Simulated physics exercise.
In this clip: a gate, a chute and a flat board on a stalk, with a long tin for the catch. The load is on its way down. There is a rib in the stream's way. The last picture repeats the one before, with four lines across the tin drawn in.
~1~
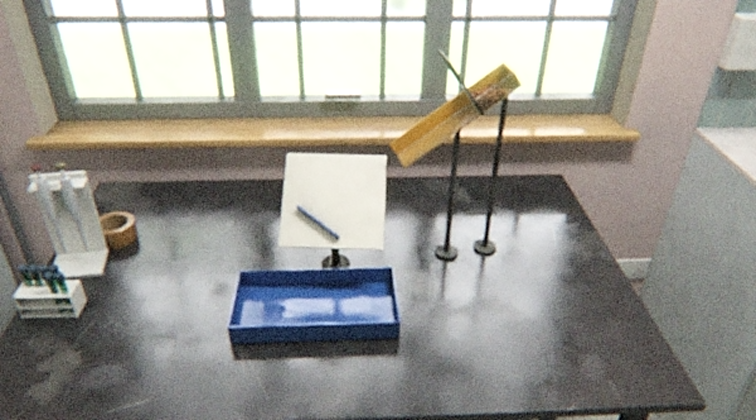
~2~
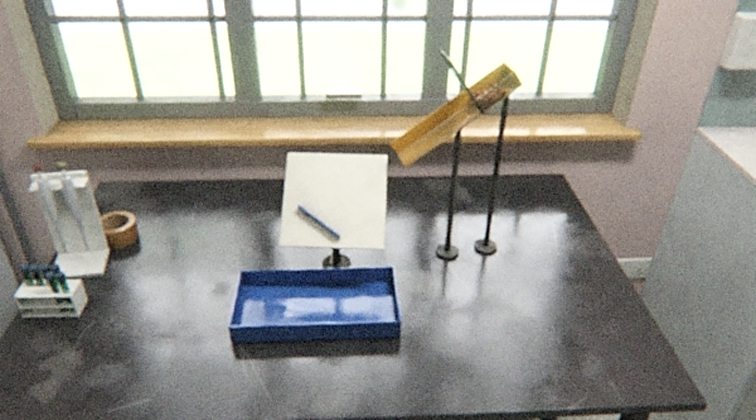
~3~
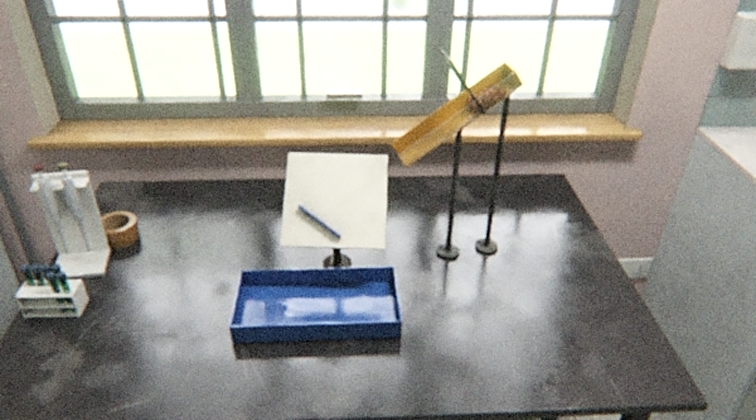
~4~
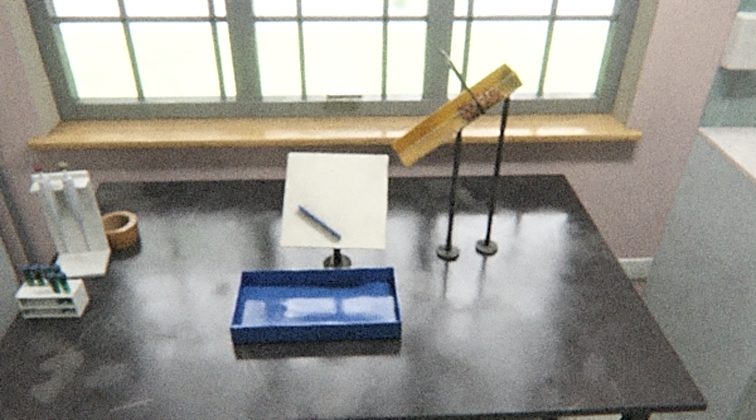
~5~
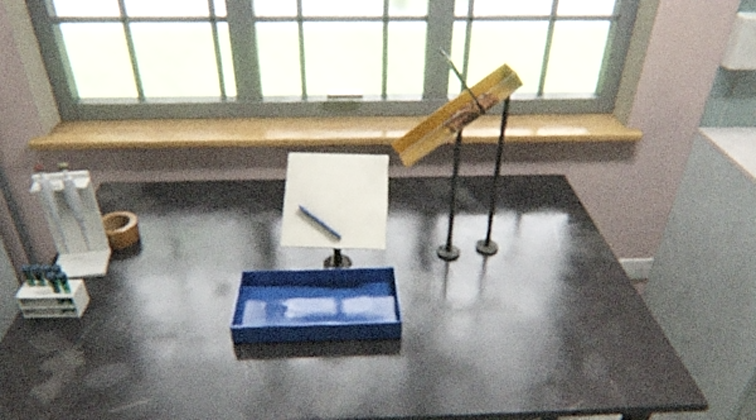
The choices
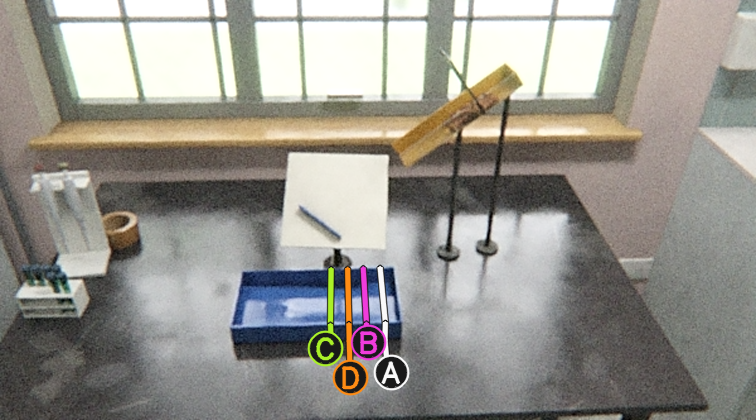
Small brown pieces slide slowly down and to the left along a tilted yellow chute on two black stands, while a white board with a blue rib and an empty blue tin stay still on the dark table below.
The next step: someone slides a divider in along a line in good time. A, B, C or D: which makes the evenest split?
The best line is D.
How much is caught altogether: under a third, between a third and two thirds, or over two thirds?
About that: Over two thirds.
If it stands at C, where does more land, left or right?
Right.
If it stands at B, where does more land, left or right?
The left side.
On the marked copy, line A crosses the front rim at (385, 322); line B crosses the front rim at (366, 322); line C crosses the front rim at (330, 324); line D crosses the front rim at (348, 323).
With A, of what is caught, the whole lot on the left of the divider, none at all on the right.
With B, of what is caught, all but a few on the left of the divider, only a few on the right.
With C, of what is caught, only a few on the left of the divider, all but a few on the right.
With D, of what is caught, close to half on the left of the divider, close to half on the right.
